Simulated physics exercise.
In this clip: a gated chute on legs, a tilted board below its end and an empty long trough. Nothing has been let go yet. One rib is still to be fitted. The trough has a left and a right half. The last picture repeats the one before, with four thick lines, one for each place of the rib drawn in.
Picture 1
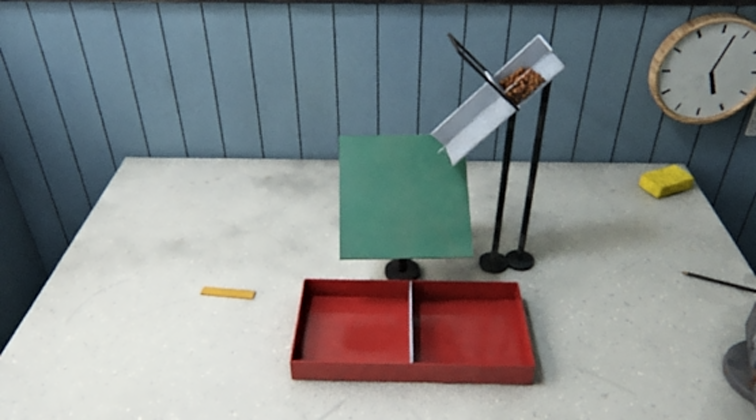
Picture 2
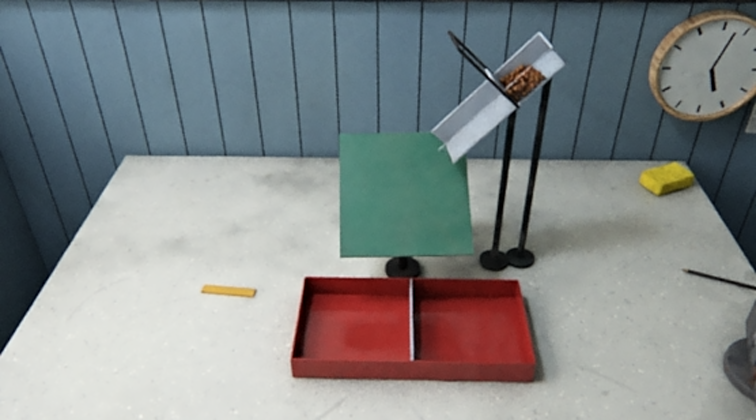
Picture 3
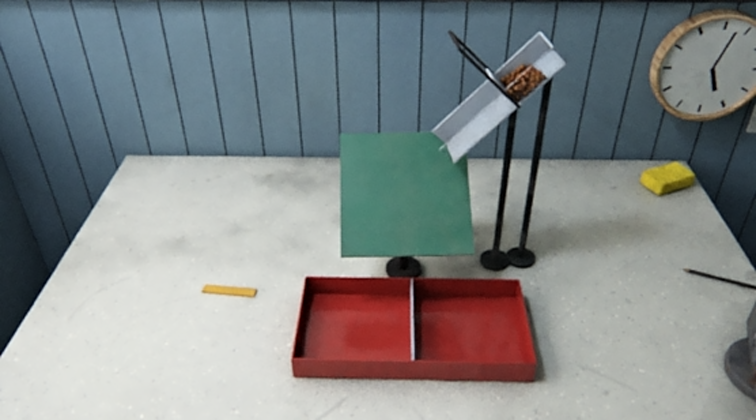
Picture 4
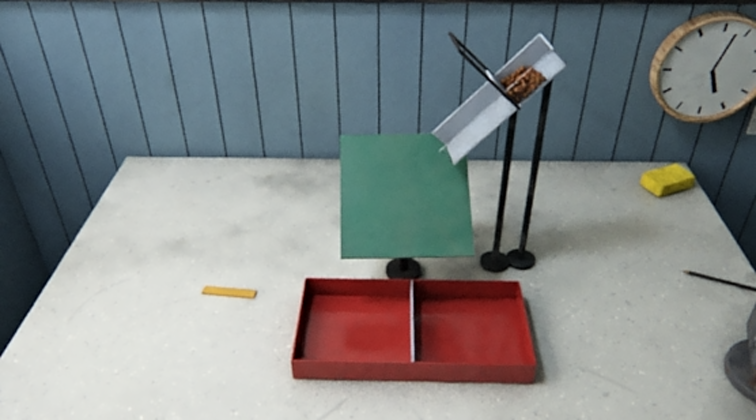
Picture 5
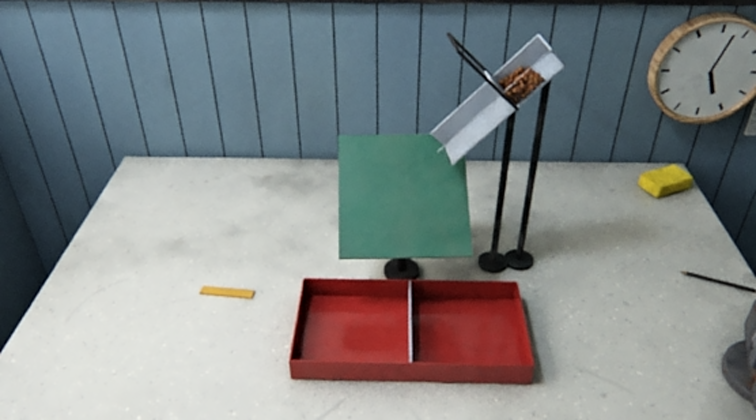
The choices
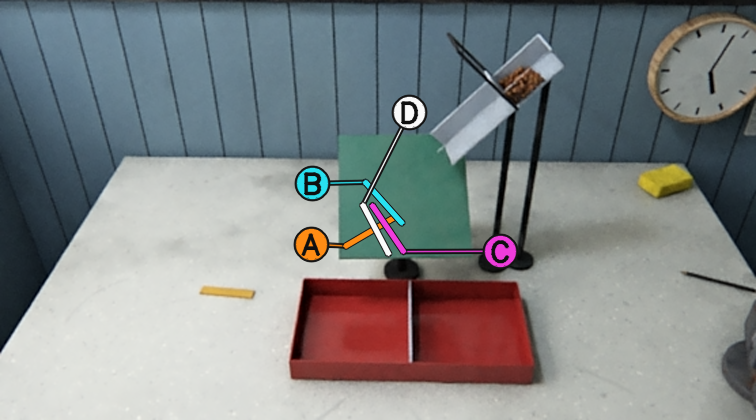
On a pale worktop, brown pieces resting behind a gated chute above a tilted green board and empty red trough, nothing visibly moving.
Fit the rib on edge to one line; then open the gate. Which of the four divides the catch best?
Choose D.
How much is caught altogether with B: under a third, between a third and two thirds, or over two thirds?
Over two thirds.
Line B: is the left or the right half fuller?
More lands on the right.
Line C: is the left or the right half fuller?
Right.
On the marked copy, line A from (394, 217) to (345, 246); line B from (365, 182) to (401, 222); line C from (372, 205) to (403, 251); line D from (362, 205) to (388, 253).
Choosing A, of what is caught, nearly all in the left half, a small part in the right.
Choosing B, of what is caught, about a quarter in the left half, most in the right.
Choosing C, of what is caught, a small part in the left half, most in the right.
Choosing D, of what is caught, about two thirds in the left half, about a third in the right.
